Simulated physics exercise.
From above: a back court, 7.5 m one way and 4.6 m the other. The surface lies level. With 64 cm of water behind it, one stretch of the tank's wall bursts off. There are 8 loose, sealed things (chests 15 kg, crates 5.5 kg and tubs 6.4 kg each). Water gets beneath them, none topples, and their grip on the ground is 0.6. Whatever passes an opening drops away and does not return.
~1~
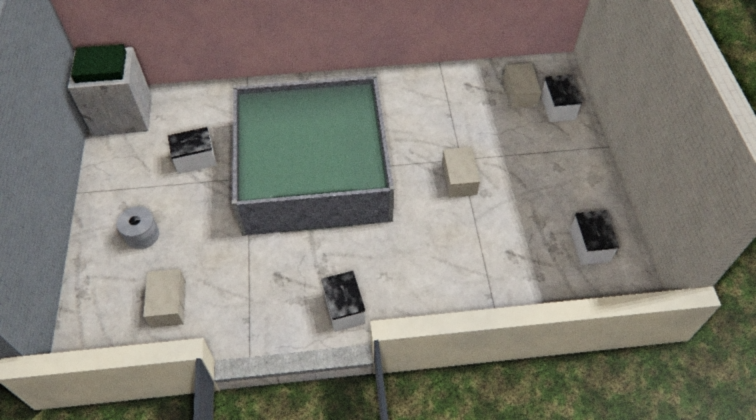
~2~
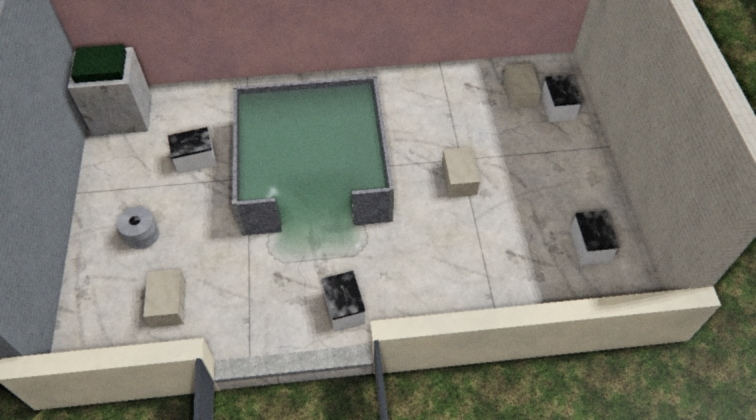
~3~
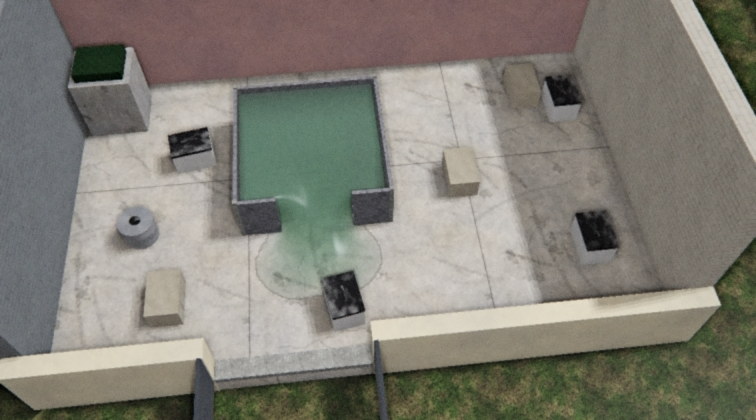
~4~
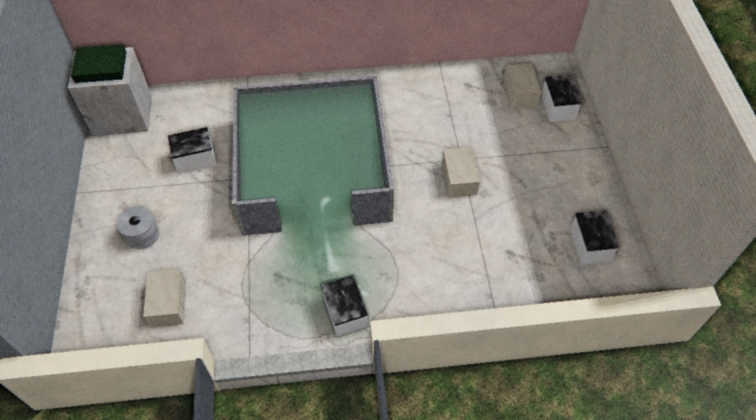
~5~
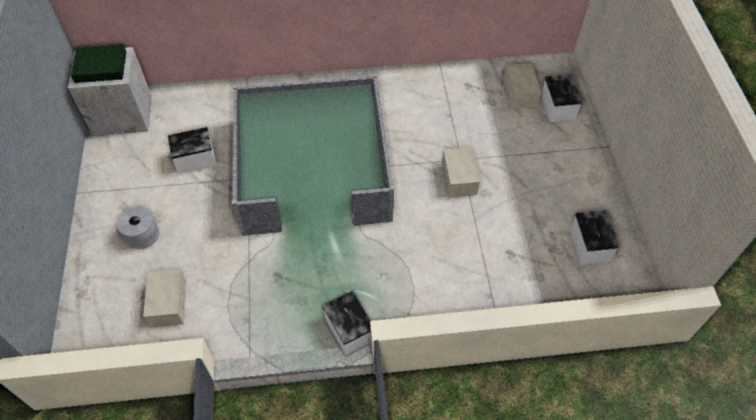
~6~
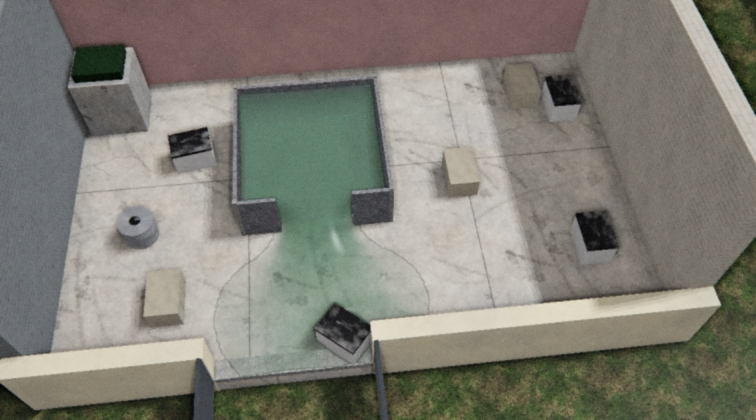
Green water poured out through a gap that opened in the front wall of a square tank, spreading across the pale courtyard floor and pushing one dark-topped box a short way toward the front opening.
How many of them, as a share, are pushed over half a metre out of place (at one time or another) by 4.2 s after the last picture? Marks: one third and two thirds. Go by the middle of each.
It is less than a third.
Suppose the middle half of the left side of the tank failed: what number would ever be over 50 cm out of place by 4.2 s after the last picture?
In that case 4 of them.
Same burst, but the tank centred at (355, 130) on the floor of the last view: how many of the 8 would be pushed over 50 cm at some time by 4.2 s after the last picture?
In that case 2 of them.
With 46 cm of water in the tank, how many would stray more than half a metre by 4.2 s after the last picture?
In that case 1 of them.
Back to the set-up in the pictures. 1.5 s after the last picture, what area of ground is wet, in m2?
About 13 m2.
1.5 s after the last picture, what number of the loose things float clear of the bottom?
0 of them.
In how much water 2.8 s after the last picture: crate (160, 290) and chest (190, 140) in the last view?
Roughly 2 and 0 cm.
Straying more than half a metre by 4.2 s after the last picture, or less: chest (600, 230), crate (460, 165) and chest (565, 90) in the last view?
In turn: Past it, less, under.
Then, 0.4 s after the last picture 1 of 8 are over 50 cm from their spots; 0 afloat.
Then, 1.5 s after the last picture 1 of 8 are over 50 cm from their spots; 0 afloat.
Then, 2.8 s after the last picture 1 of 8 are over 50 cm from their spots; 0 afloat.
Then, 4.2 s after the last picture 2 of 8 are over 50 cm from their spots, and 2 have been at some point; 0 afloat.
